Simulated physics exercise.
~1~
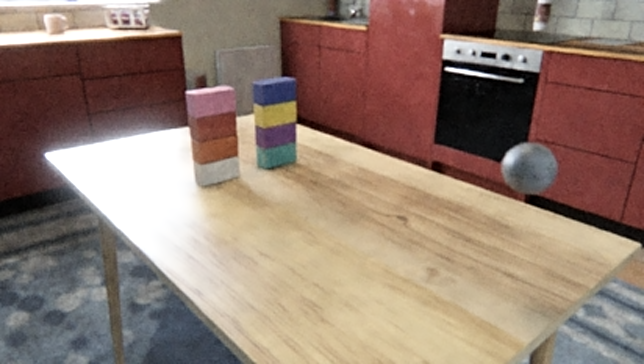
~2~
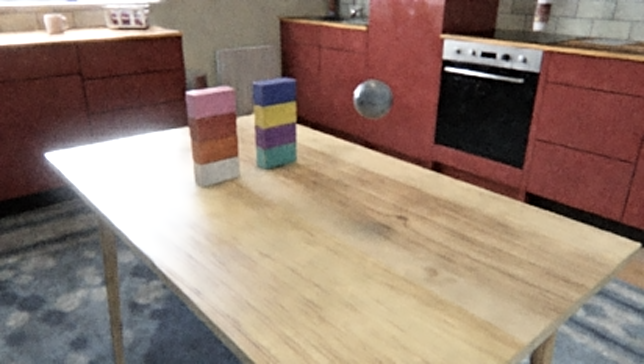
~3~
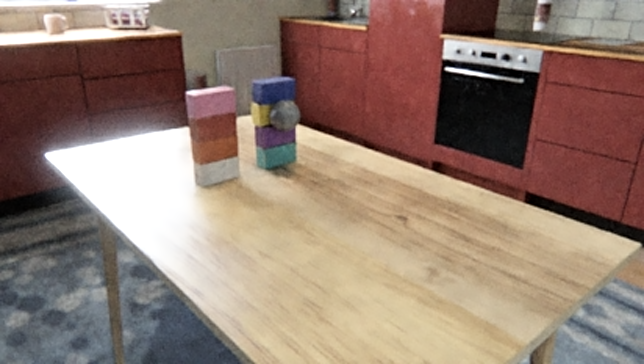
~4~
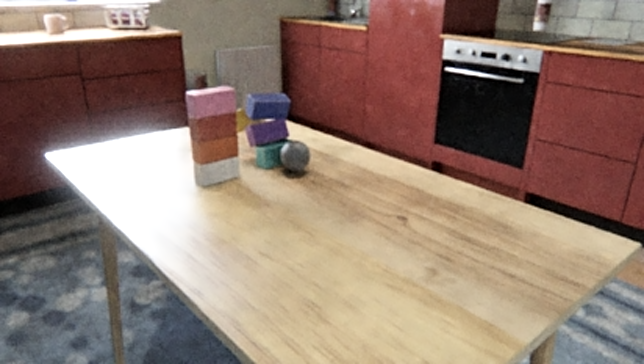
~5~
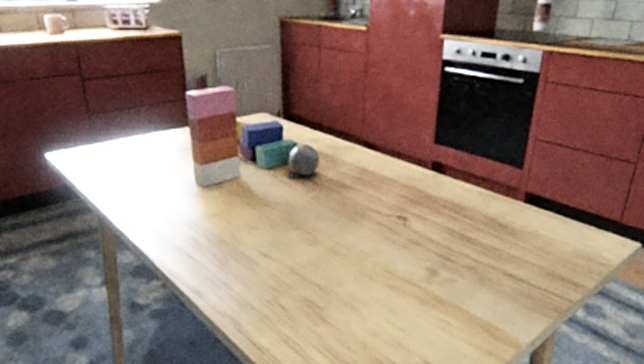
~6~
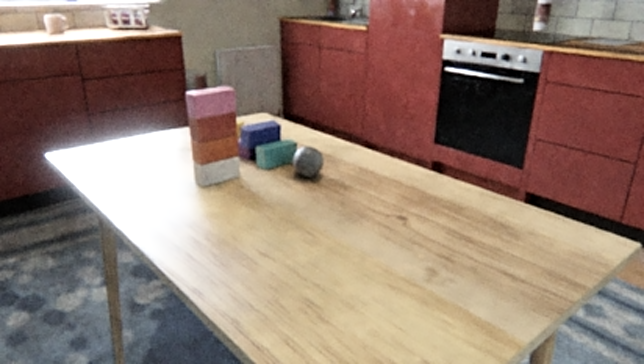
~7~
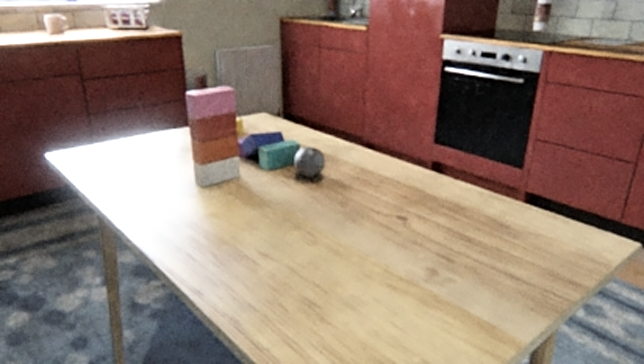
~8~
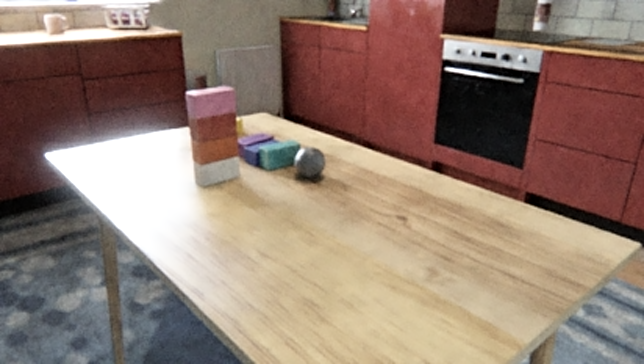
A grey ball flew in from the right across a wooden kitchen table and struck the farther of two block stacks, which collapsed, leaving its blocks tumbled beside the ball while the pink, red, orange and white stack stayed standing.
